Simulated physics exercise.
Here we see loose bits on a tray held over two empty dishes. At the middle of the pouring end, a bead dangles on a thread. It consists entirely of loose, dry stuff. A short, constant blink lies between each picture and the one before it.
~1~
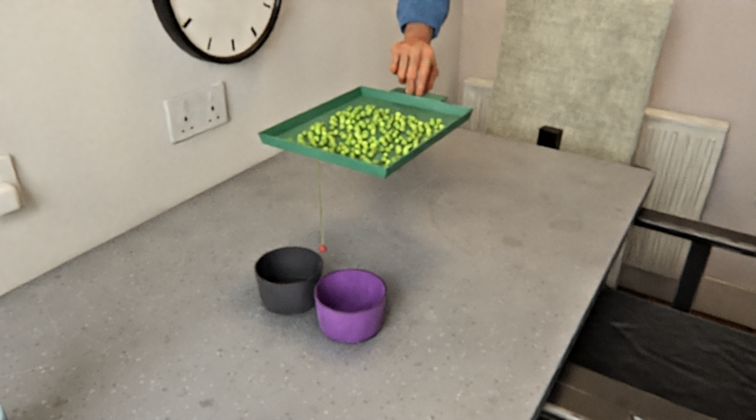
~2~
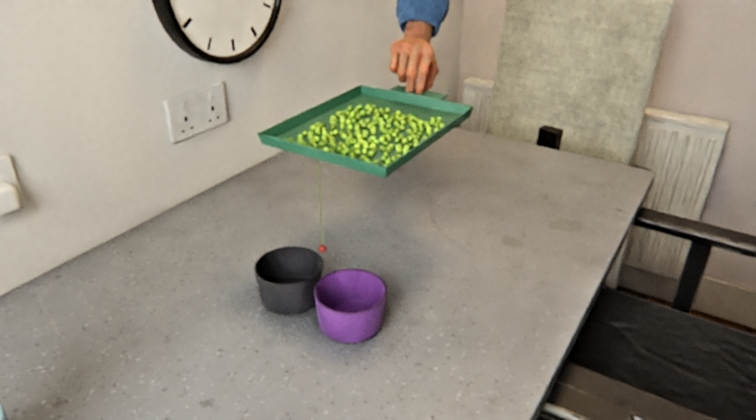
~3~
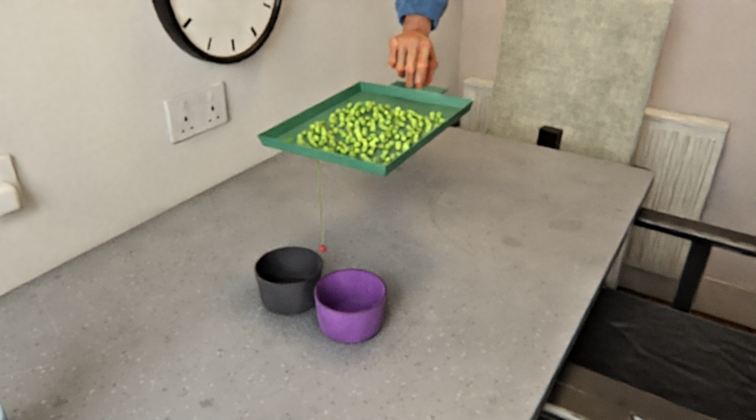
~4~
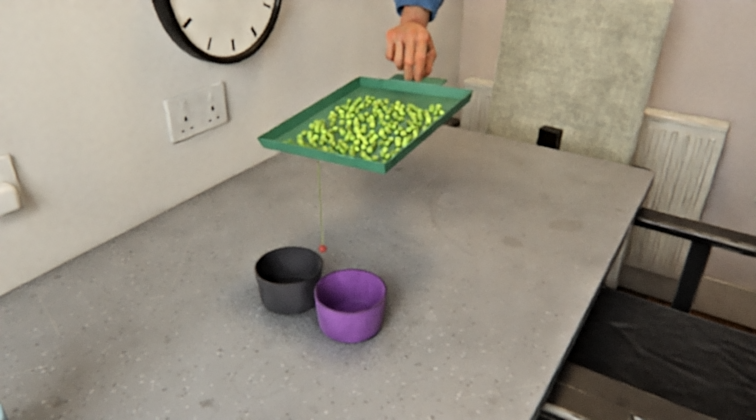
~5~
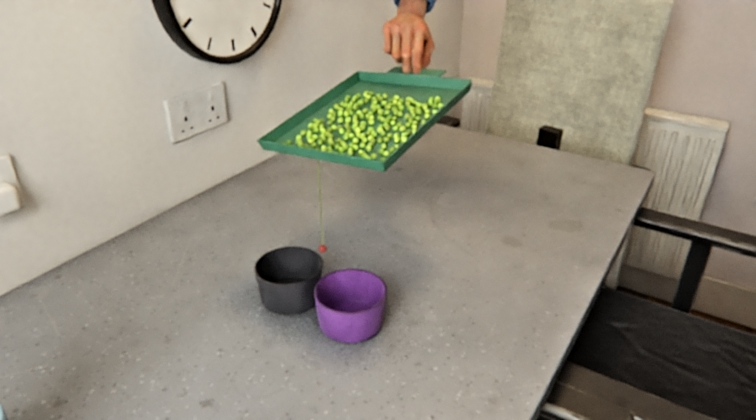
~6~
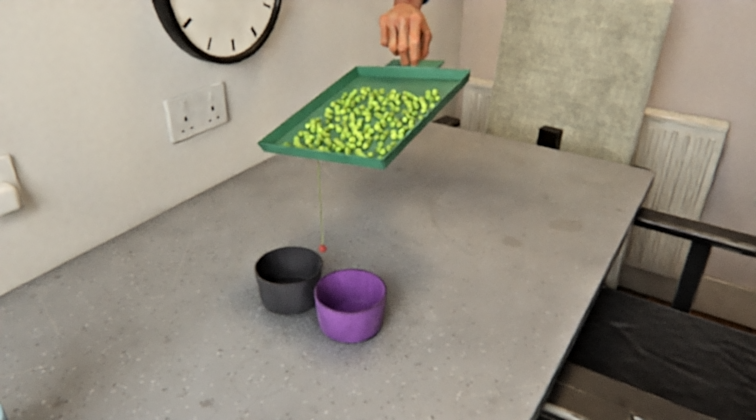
A hand slowly raises the back of a green tray of peas above two bowls.
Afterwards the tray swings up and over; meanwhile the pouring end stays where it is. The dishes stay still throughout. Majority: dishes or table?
Table.
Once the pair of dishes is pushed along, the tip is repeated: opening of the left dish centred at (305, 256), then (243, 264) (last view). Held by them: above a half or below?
First try: Lower than half; second try: Lower than half.
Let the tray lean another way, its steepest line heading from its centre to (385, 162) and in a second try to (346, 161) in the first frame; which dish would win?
Try 1: Right-side dish. Try 2: Right-side dish.
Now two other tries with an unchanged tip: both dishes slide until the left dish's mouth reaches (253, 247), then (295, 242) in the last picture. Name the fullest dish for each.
First try, the one on the left; second try, the one on the left.
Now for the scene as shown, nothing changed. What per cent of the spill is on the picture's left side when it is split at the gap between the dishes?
That comes to about 90 per cent of the pieces.
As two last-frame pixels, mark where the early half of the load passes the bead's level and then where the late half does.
Around (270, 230), followed by around (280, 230).
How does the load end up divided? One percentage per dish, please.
Final split: Left dish some 20 per cent, right dish some 0 per cent.
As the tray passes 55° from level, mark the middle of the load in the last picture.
Somewhere about pixel (295, 141).
Soon after the last picture, tray tipped steeply; nearly all on the tray; a stray few in the left dish; a stray few outside both; a small part in the air.
A little later, tray tipped right over; about a quarter on the tray; a small part in the left dish; about a third outside both; about a third in the air.
Later still, tray tipped past a quarter turn; about a quarter in the left dish; most outside both.
At rest, tray tipped past a quarter turn; none in the right dish; about a quarter in the left dish; most outside both.
